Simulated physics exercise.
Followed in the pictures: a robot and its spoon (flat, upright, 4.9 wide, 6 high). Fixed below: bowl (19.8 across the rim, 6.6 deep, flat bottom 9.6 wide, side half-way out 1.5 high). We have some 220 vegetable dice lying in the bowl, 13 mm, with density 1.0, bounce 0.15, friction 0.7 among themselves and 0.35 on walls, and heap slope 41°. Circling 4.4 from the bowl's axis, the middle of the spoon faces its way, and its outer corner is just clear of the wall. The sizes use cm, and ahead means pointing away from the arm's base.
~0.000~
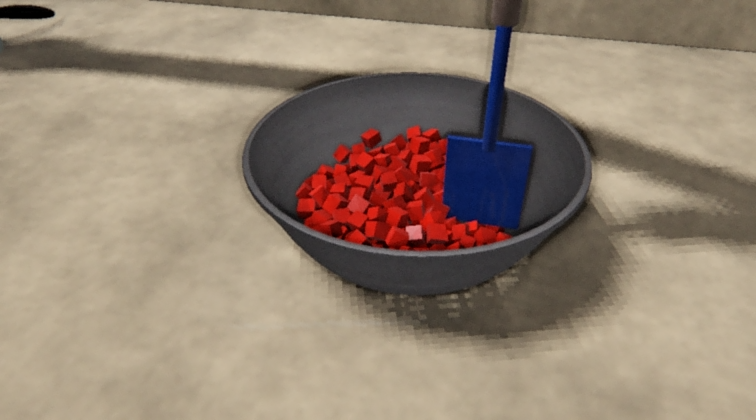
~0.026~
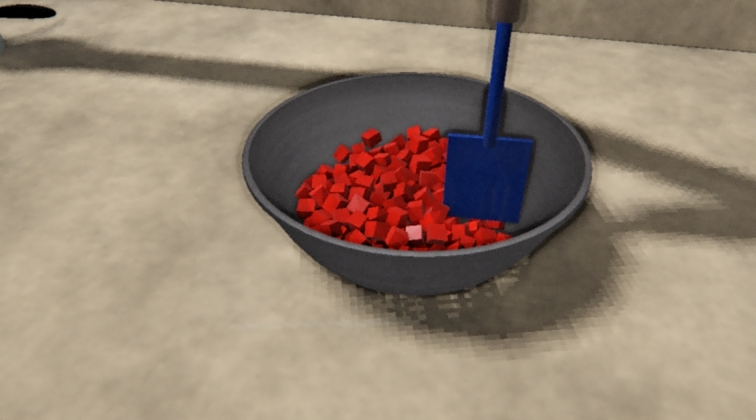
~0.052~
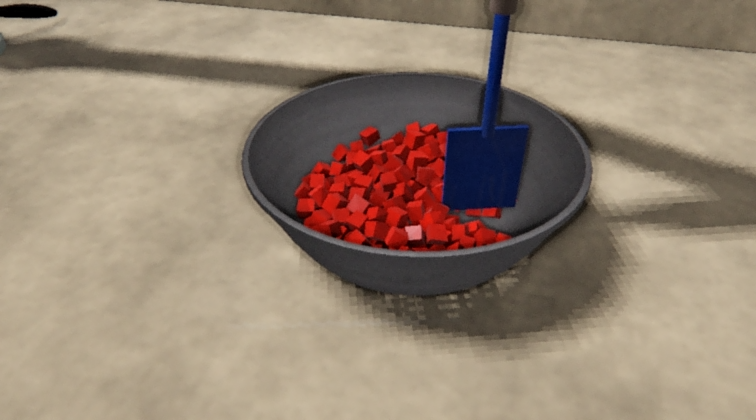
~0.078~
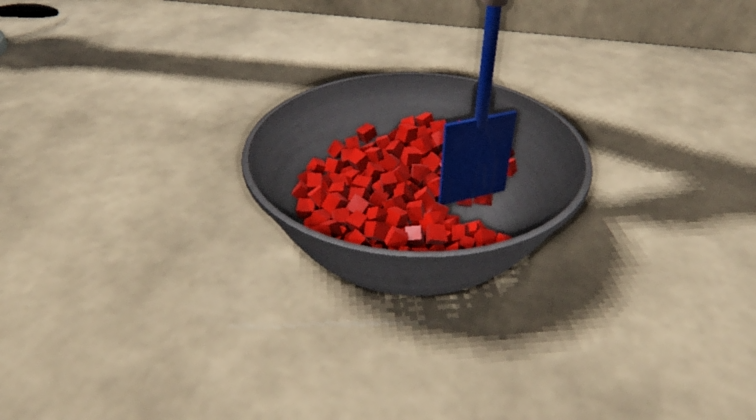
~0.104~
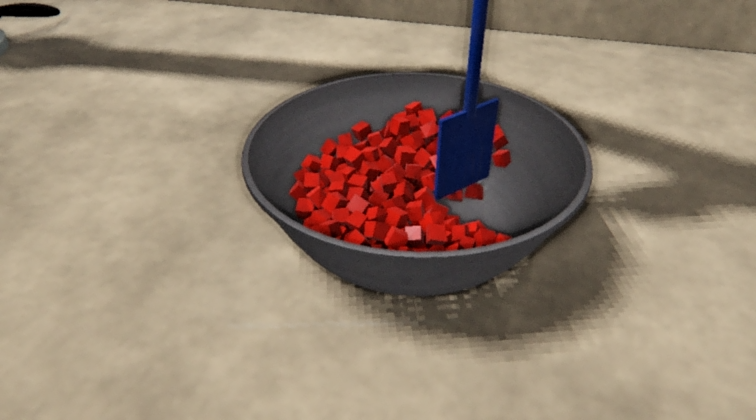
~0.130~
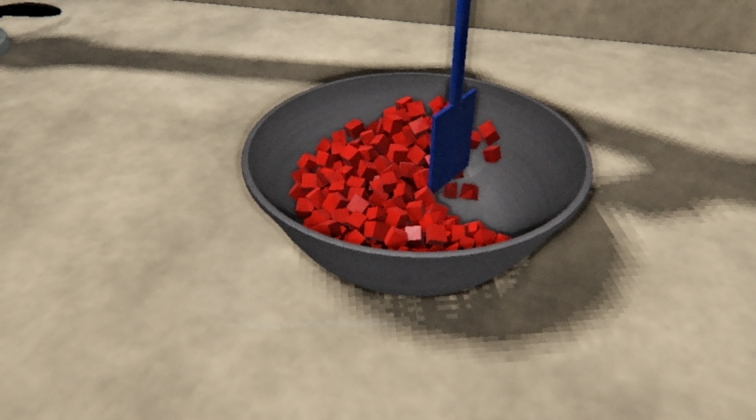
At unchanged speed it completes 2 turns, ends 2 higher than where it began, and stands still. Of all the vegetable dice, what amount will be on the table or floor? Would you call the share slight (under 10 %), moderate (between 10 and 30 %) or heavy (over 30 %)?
I would call it moderate.
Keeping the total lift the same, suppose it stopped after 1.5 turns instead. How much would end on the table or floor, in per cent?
Roughly 15 per cent would end up there.
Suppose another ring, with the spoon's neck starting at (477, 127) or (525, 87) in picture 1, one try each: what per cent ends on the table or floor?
Around 5 per cent on the first try, around 0 per cent on the second.
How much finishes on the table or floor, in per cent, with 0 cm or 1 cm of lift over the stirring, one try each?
Near 30 in a hundred, then 25 in a hundred.
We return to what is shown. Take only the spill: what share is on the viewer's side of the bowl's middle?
Estimate: Some 70 in a hundred.
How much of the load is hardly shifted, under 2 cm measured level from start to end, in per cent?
Roughly 5 percent of the load.
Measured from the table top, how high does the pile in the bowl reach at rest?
Around 6.5 cm above the table.
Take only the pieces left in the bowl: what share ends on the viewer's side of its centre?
I'd put it near 60 per cent.
After 0.55 s, 323° round, highest piece 8 above the table; 207 in the bowl, 11 on the table or floor, 3 in flight or on the tool.
After 0.97 s, 220° round, highest piece 8 above the table; 191 in the bowl, 27 on the table or floor, 3 in flight or on the tool.
After 1.38 s, 0° round, highest piece 6 above the table; 188 in the bowl, 33 on the table or floor.
After 2.08 s, 0° round, highest piece 6 above the table; 188 in the bowl, 33 on the table or floor.
In the end, 188 in the bowl, 33 on the table or floor. That is 15 % on the table or floor.
